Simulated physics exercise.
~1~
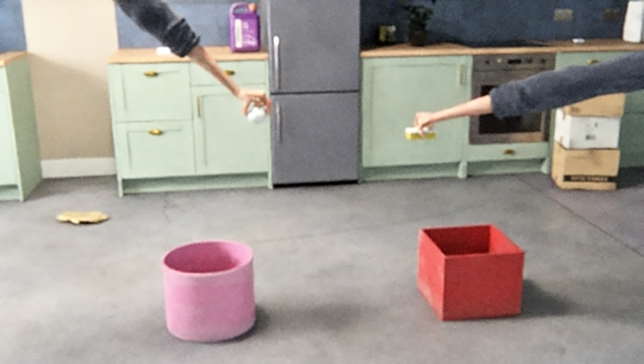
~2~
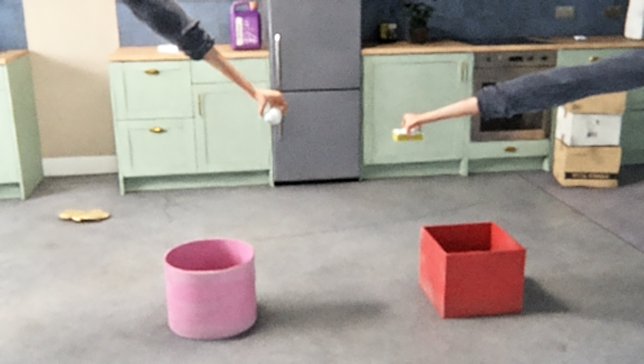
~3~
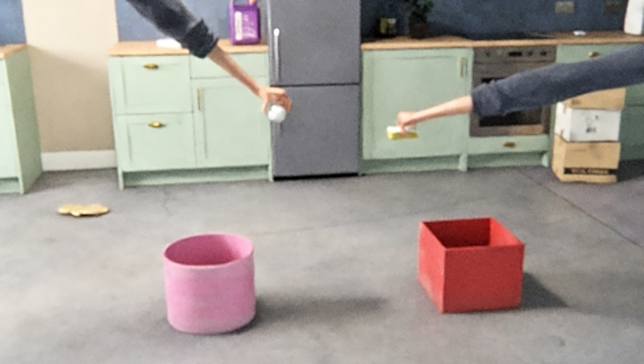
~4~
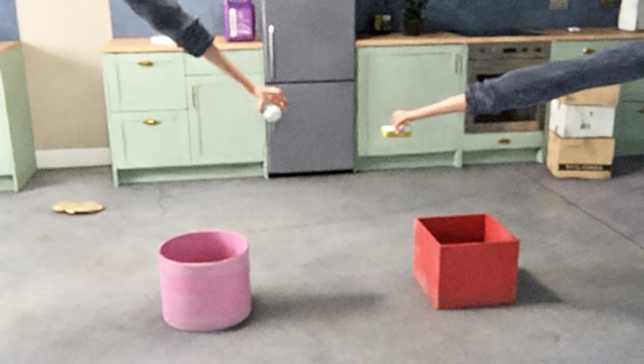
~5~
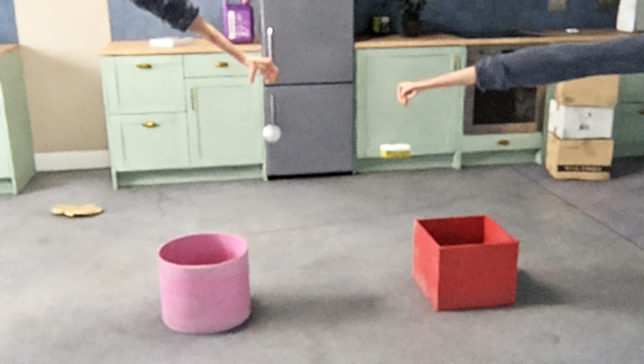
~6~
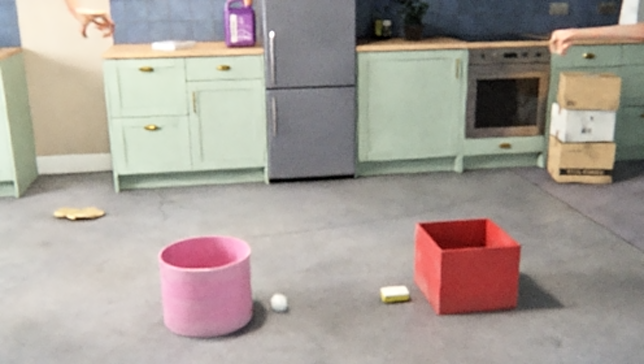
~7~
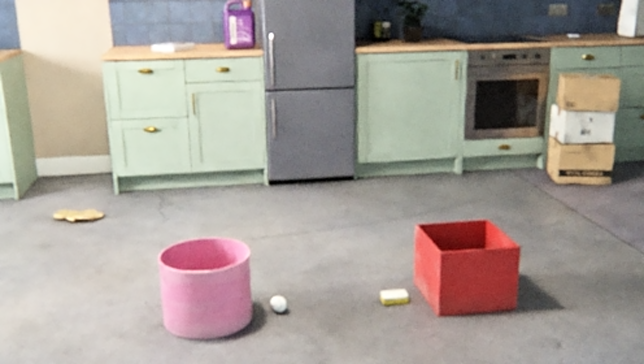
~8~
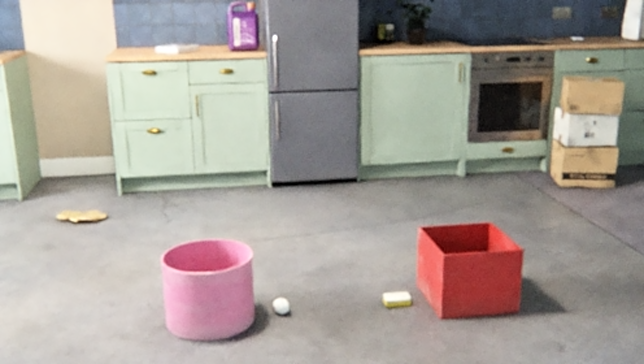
Two hands dropping a white onion and a yellow sponge, both landing on the floor between a pink bin and red crate.
